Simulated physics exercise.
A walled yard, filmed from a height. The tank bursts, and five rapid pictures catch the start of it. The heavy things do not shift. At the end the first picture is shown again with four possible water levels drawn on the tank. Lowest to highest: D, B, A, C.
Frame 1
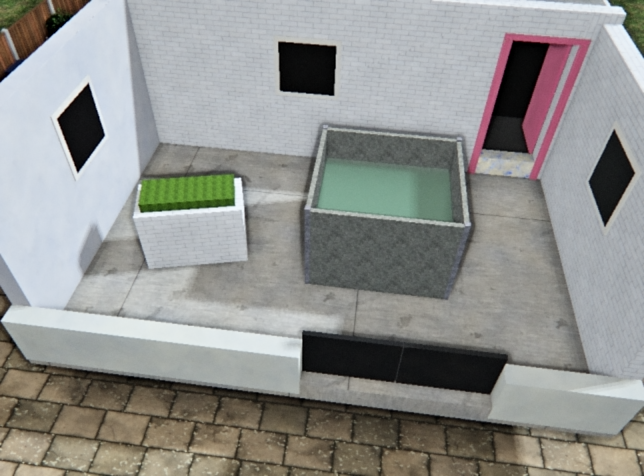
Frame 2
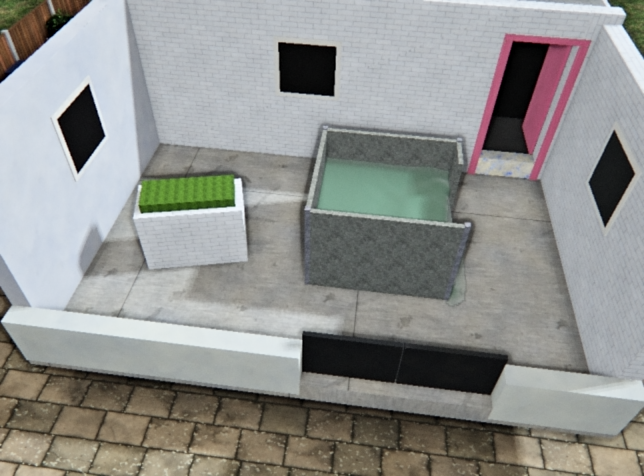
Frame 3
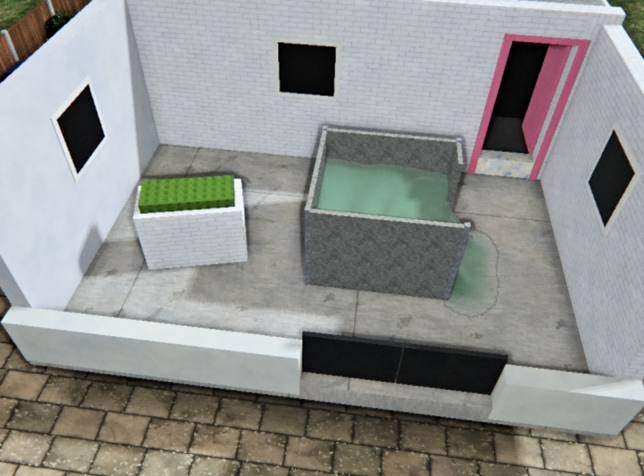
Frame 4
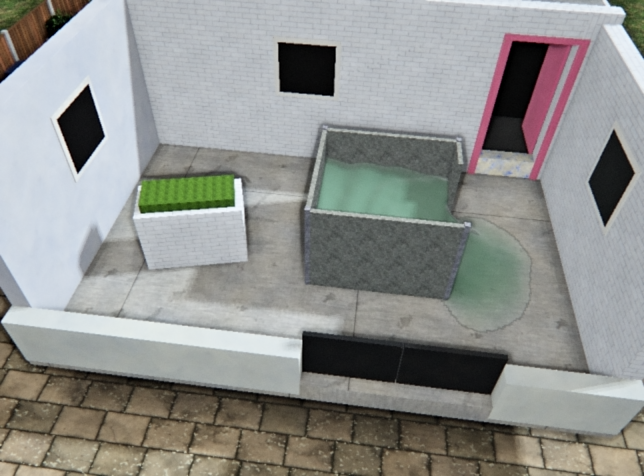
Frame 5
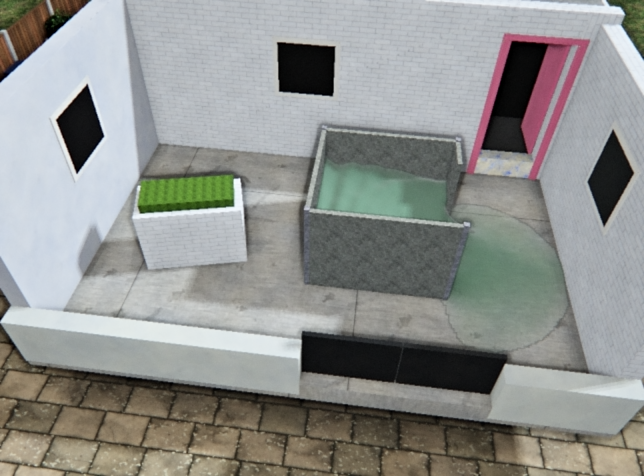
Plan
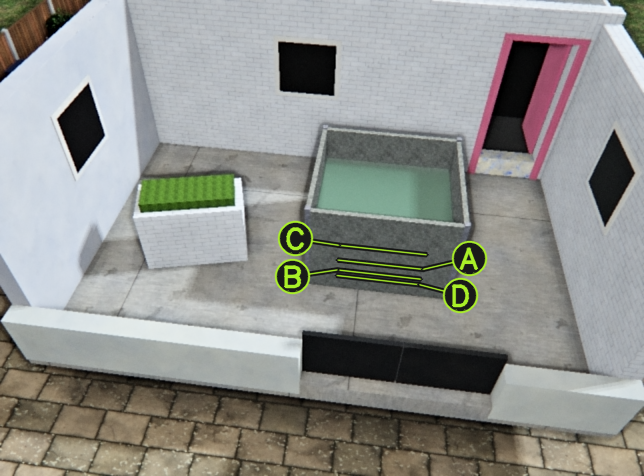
In a walled yard with a pink doorway, green water sat still in a grey stone tank, then came out at its right side and spread across the concrete floor in a widening rounded puddle.
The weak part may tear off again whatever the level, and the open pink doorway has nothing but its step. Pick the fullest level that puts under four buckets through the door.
Go for C.
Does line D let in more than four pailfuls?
No.
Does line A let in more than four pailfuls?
No, not at all.
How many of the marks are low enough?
All of the four.
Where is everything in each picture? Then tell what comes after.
Water in the tank at rest, its middle at (385, 199); foot of the pink doorway at (501, 175); shut gate at (402, 349), in the first frame.
Front seen at (453, 270), 2 % of the ground wet, in the second frame.
Front seen at (483, 236), 4 % of the ground wet, in the third frame.
Front seen at (522, 252), 8 % of the ground wet, in the fourth frame.
Front seen at (556, 255), 15 % of the ground wet, in the fifth frame.
On the marked copy, A at (380, 264); B at (378, 274); C at (382, 250); D at (377, 280); from the bottom up D, B, A, C.
For line A, nothing gets over.
For line B, nothing gets over.
For line C, a bucket or two gets in.
For line D, nothing gets over.
